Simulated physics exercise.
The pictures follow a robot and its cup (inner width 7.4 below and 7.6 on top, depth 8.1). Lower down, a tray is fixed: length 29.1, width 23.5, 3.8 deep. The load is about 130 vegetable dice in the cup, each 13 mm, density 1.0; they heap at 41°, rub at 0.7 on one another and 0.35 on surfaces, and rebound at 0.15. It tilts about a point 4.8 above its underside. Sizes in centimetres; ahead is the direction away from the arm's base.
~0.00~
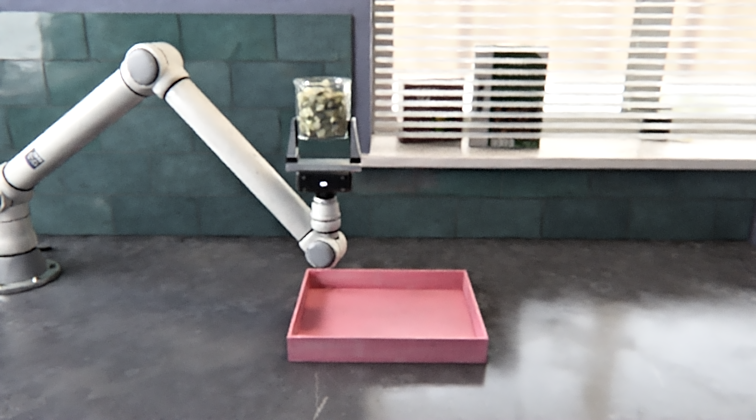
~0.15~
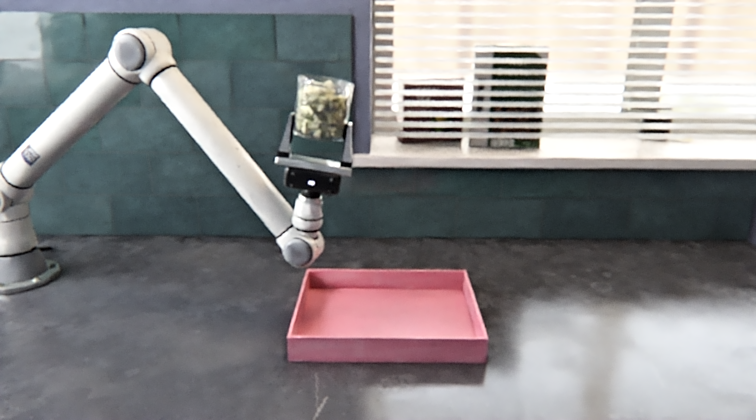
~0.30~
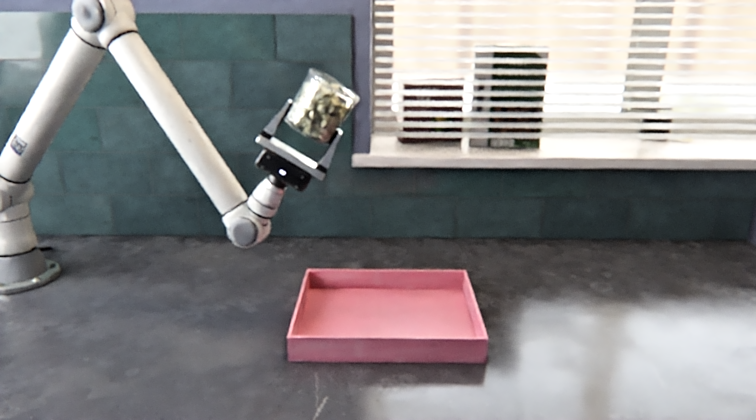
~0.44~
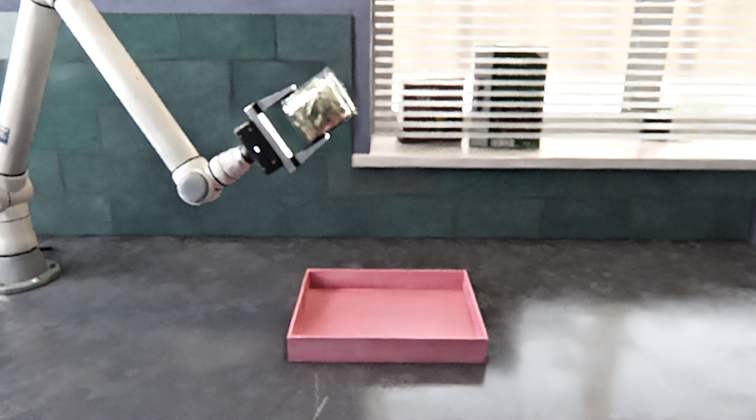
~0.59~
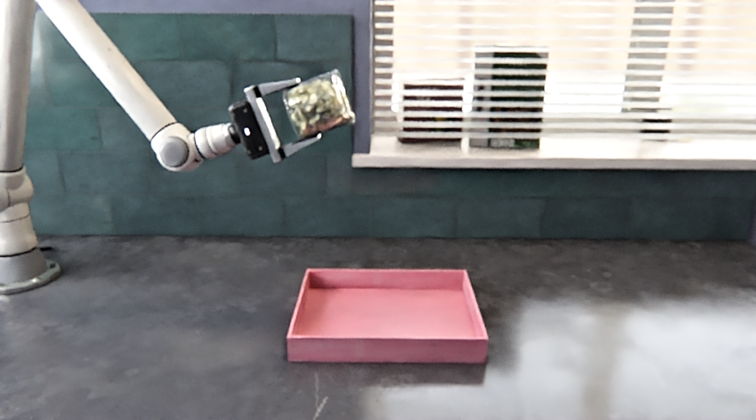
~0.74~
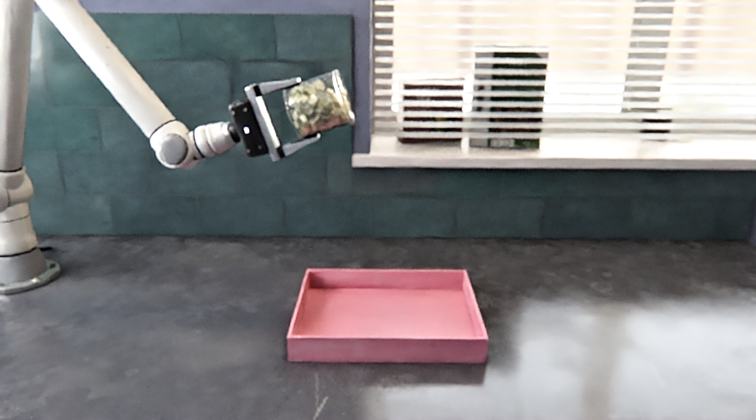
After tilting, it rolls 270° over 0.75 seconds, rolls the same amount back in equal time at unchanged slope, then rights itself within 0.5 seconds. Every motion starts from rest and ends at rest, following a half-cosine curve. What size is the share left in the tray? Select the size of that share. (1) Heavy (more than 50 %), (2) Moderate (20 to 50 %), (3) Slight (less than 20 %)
3.
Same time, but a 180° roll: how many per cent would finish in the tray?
I'd put it at about 10 %.
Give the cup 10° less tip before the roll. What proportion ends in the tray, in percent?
Share: About 5 %.
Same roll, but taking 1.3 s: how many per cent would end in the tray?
In that case around 10 percent.
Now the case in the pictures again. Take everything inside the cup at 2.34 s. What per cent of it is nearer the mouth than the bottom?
45 %, roughly.
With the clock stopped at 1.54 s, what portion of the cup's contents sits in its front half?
Estimate: Near 45 %.
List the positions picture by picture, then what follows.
The first frame shows the cup middle at (323, 109), upright; upper third of the load around (322, 97), from x 300 to 345, top at y 85; 127 in the cup.
The second frame shows the cup middle at (322, 109), tipped 9°; upper third of the load around (322, 97), from x 300 to 345, top at y 85.
The third frame shows the cup middle at (320, 108), tipped 32°; upper third of the load around (320, 96), from x 290 to 345, top at y 85.
The fourth frame shows the cup middle at (319, 107), tipped 57°; upper third of the load around (317, 95), from x 290 to 345, top at y 80.
The fifth frame shows the cup middle at (318, 106), tipped 71°; upper third of the load around (315, 95), from x 290 to 350, top at y 85.
The sixth frame shows the cup middle at (318, 106), tipped 72°; upper third of the load around (315, 96), from x 295 to 350, top at y 85; 127 in the cup.
After 1.54 s, tipped 72°, highest piece 39 above the table; 121 in the cup, 3 in the tray, 3 in flight or on a rim.
After 2.34 s, tipped 65°, highest piece 39 above the table; 118 in the cup, 7 in the tray, 2 in flight or on a rim.
After 2.94 s, upright, highest piece 40 above the table; 116 in the cup, 11 in the tray.
After 3.64 s, upright, highest piece 40 above the table; 116 in the cup, 11 in the tray.
In the end, 116 in the cup, 11 in the tray. That is 9 % in the tray.
